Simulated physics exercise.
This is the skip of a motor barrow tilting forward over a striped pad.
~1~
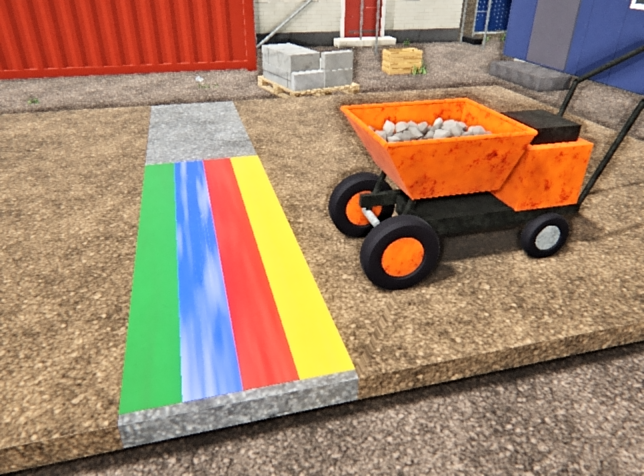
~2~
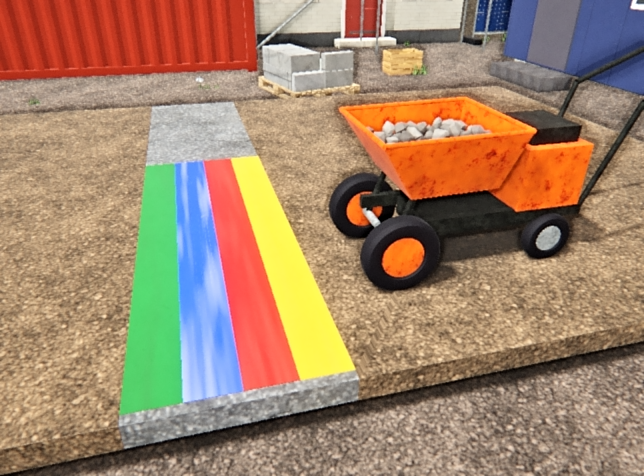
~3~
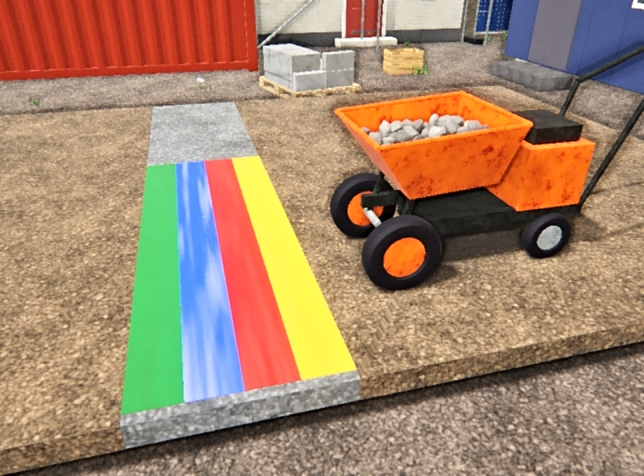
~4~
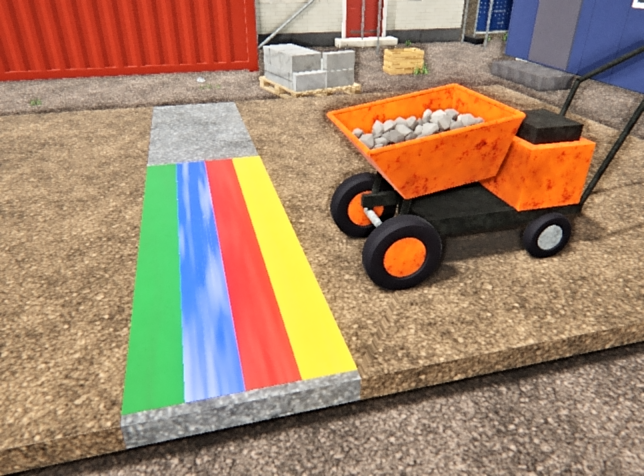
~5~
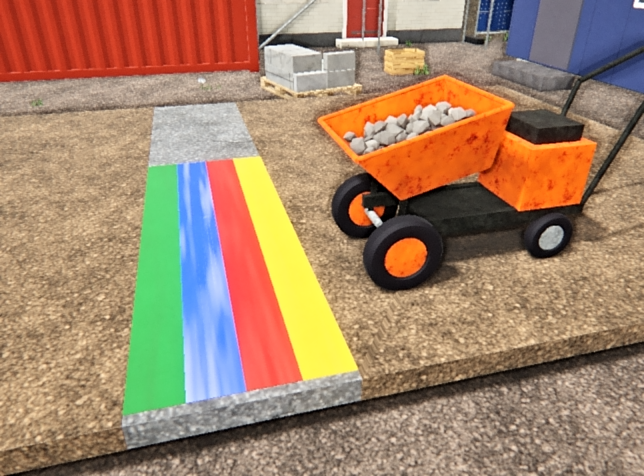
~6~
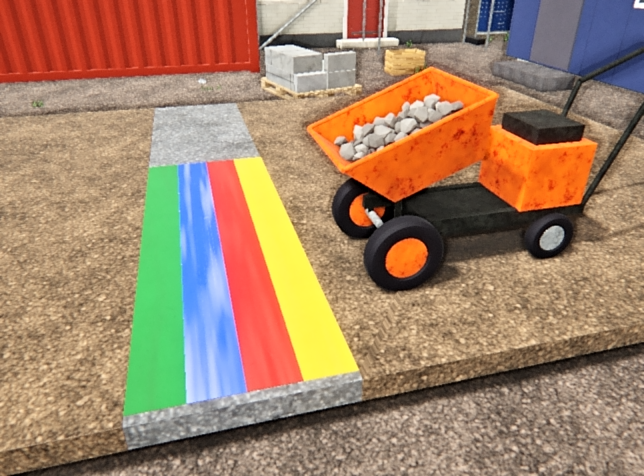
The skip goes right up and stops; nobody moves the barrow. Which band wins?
Most lies over the red band.
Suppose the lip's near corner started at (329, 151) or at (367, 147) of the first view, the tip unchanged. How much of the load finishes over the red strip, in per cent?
About 0 and 30 per cent.
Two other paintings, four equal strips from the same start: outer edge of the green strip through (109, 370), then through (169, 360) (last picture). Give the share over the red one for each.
Near 40 % and 30 %.
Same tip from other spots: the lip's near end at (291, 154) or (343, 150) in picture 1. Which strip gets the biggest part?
First that green strip, then the blue strip.
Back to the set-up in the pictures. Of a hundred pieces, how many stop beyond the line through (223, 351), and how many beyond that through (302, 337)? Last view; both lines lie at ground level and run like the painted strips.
About 20 and 80 per cent.
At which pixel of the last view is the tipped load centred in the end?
Roughly at (234, 274).
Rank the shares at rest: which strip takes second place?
In second place: Blue.
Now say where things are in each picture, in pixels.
In the first frame, lip of the skip near (387, 146), level; top of the load near (431, 138), broken stones; yellow strip near (310, 329); red strip near (260, 337); blue strip near (208, 346); green strip near (153, 355).
In the second frame, lip of the skip near (385, 147), tipped barely; top of the load near (441, 143).
In the third frame, lip of the skip near (379, 149), tipped barely; top of the load near (452, 139).
In the fourth frame, lip of the skip near (369, 153), tipped a little; top of the load near (446, 134).
In the fifth frame, lip of the skip near (357, 161), tipped clearly; top of the load near (440, 120).
In the sixth frame, lip of the skip near (344, 170), tipped clearly; top of the load near (431, 128); yellow strip near (314, 330); red strip near (264, 338); blue strip near (212, 347); green strip near (157, 357).
Shortly afterwards, skip tipped steeply; the whole lot in the skip.
Next, skip tipped right over; the bulk in the skip; only a few over the yellow strip; a little over the red strip; only a few over the blue strip.
Some moments later, skip tipped right over; near a quarter in the skip; a little over the yellow strip; near a third over the red strip; near a quarter over the blue strip; a little over the green strip; only a few off the paint.
In the end, skip tipped right over; near a quarter in the skip; a little over the yellow strip; near a third over the red strip; near a quarter over the blue strip; a little over the green strip; only a few off the paint.
